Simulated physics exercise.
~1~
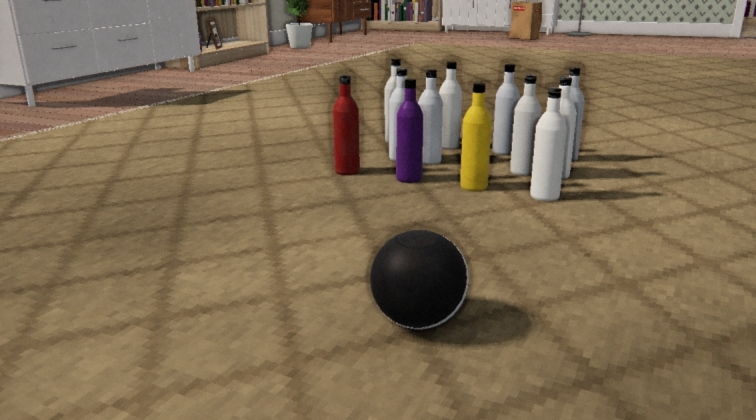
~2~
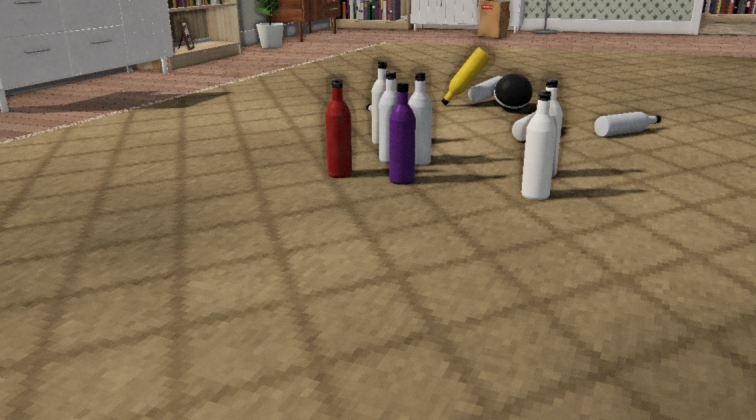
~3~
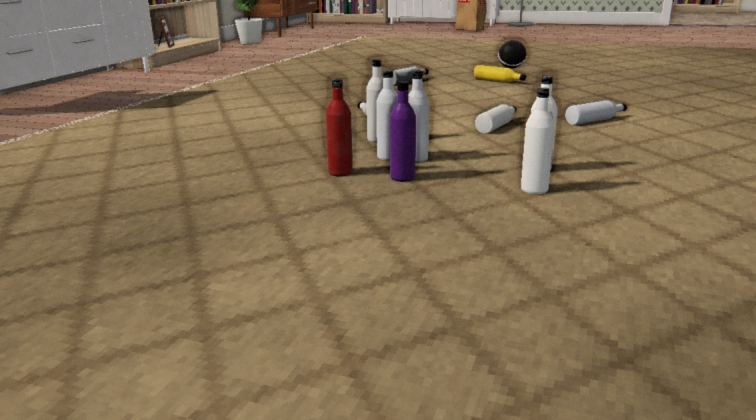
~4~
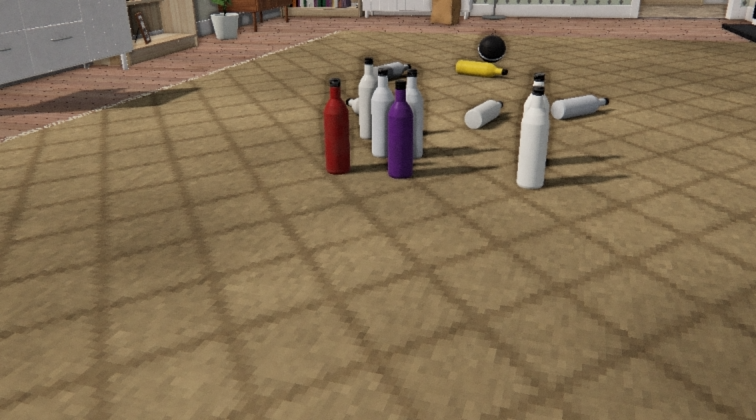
A black ball rolls into the capped bottles, toppling the yellow and several white ones.
